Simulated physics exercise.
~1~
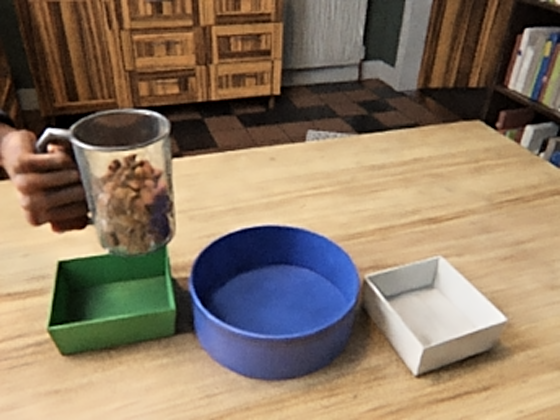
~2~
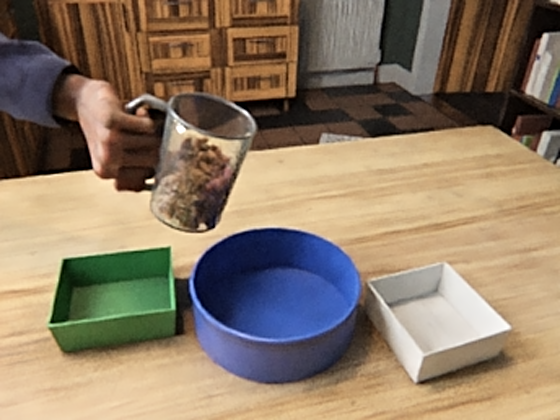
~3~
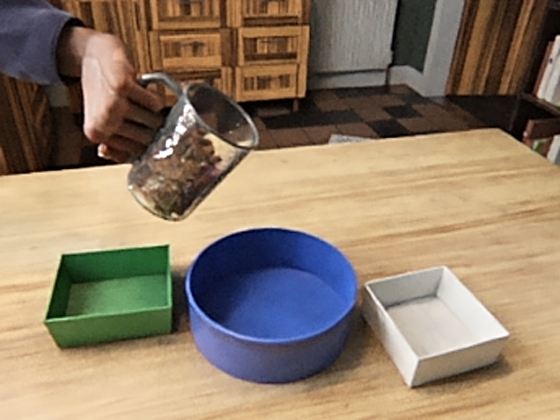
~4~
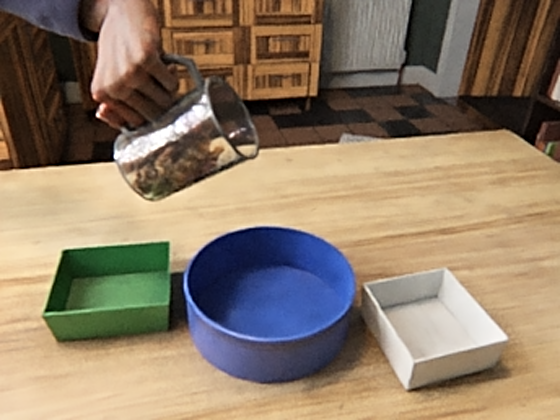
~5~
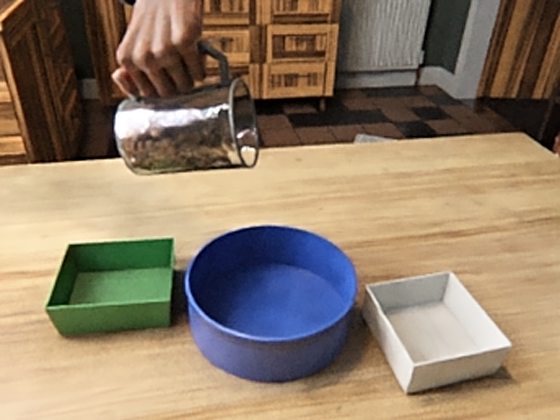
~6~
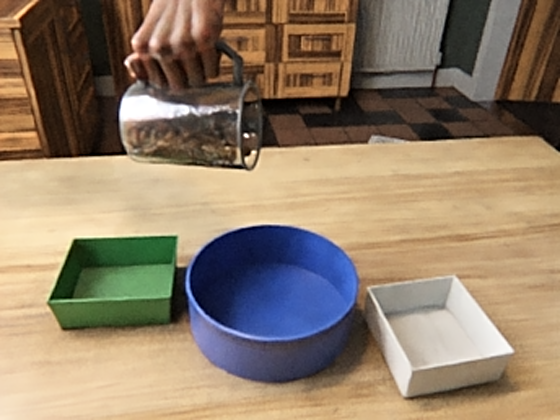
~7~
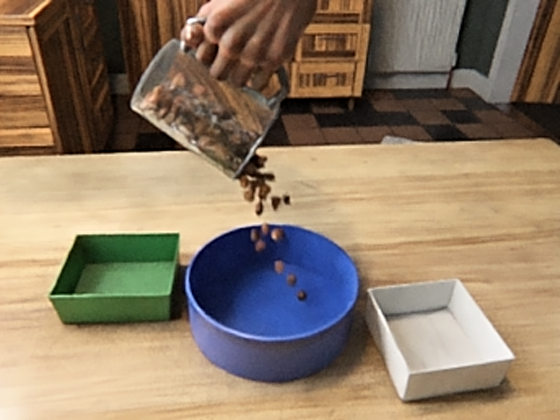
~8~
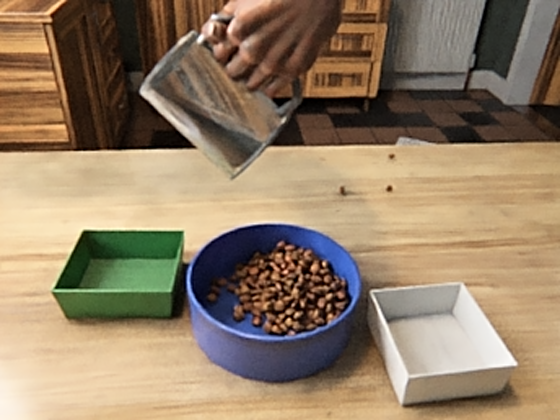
In the video, a hand lifts a clear cup of brown kibble above a table holding a green tin, a blue pot and a white tin, gradually tips it over, and pours the pieces into the blue pot, with a few bits visible beyond it.
